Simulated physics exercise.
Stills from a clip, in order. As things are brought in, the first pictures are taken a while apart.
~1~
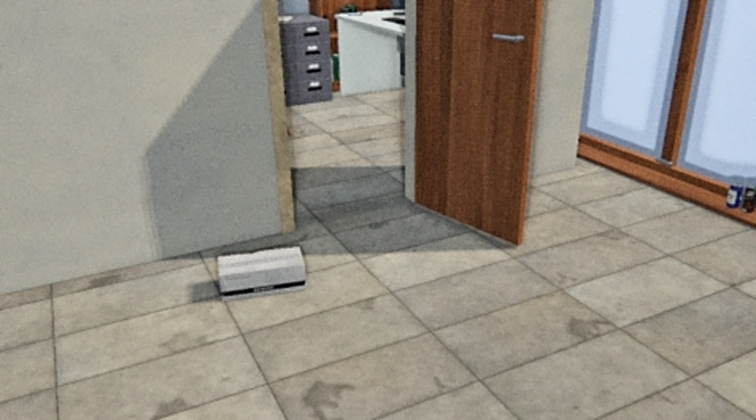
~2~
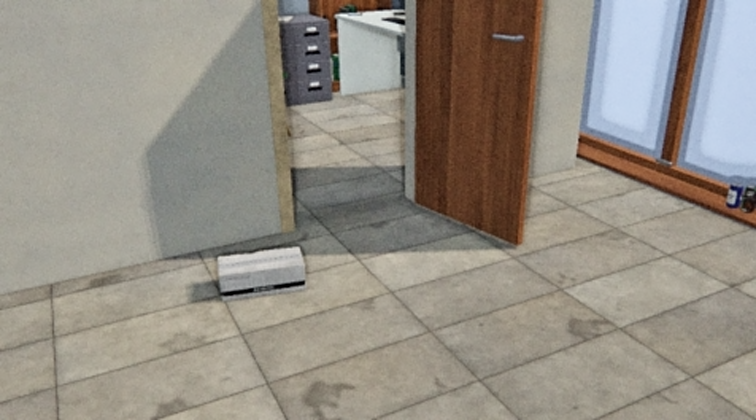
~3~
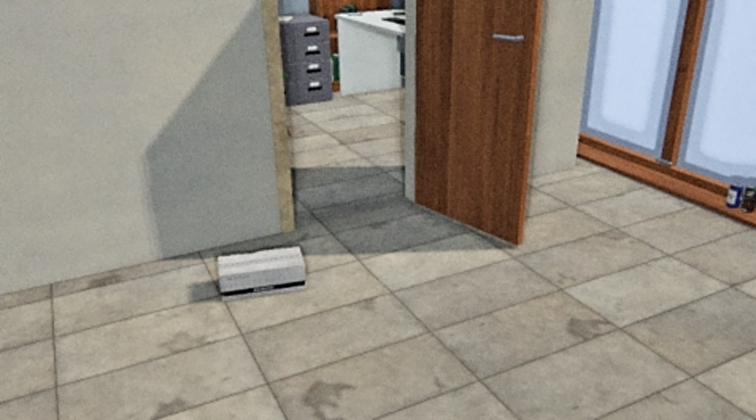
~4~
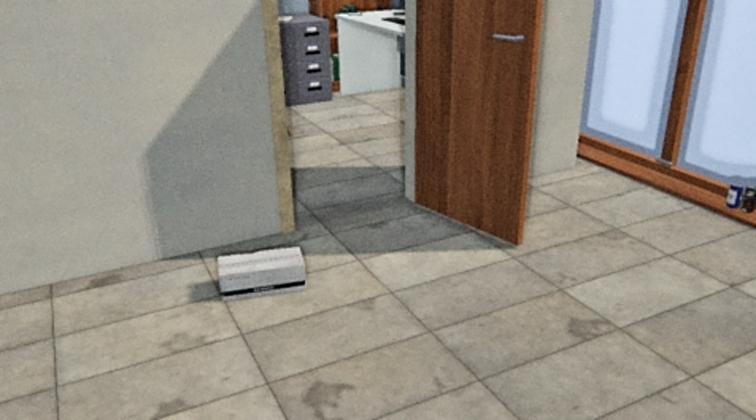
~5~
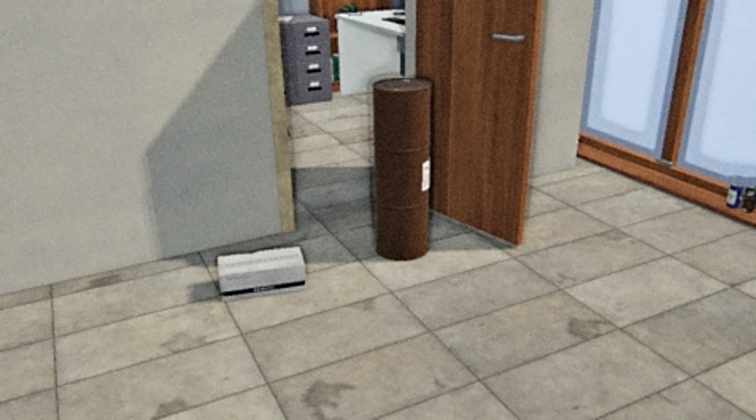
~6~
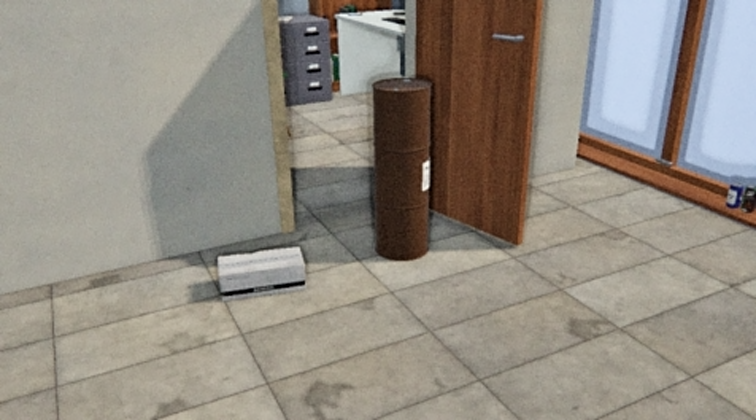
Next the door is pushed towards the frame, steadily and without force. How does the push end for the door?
The door comes to a stop before the frame.
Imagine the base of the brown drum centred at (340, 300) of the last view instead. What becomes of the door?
Next, the door completes its arc.
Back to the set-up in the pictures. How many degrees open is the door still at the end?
The door ends up some 70° open.
Then, 0.60 s past the last view, door 91° open.
Then, 0.90 s past the last view, door 78° open.
Finally, door 68° open; both still in place. Final places as the last picture's camera would see them, brown drum near (400, 171).
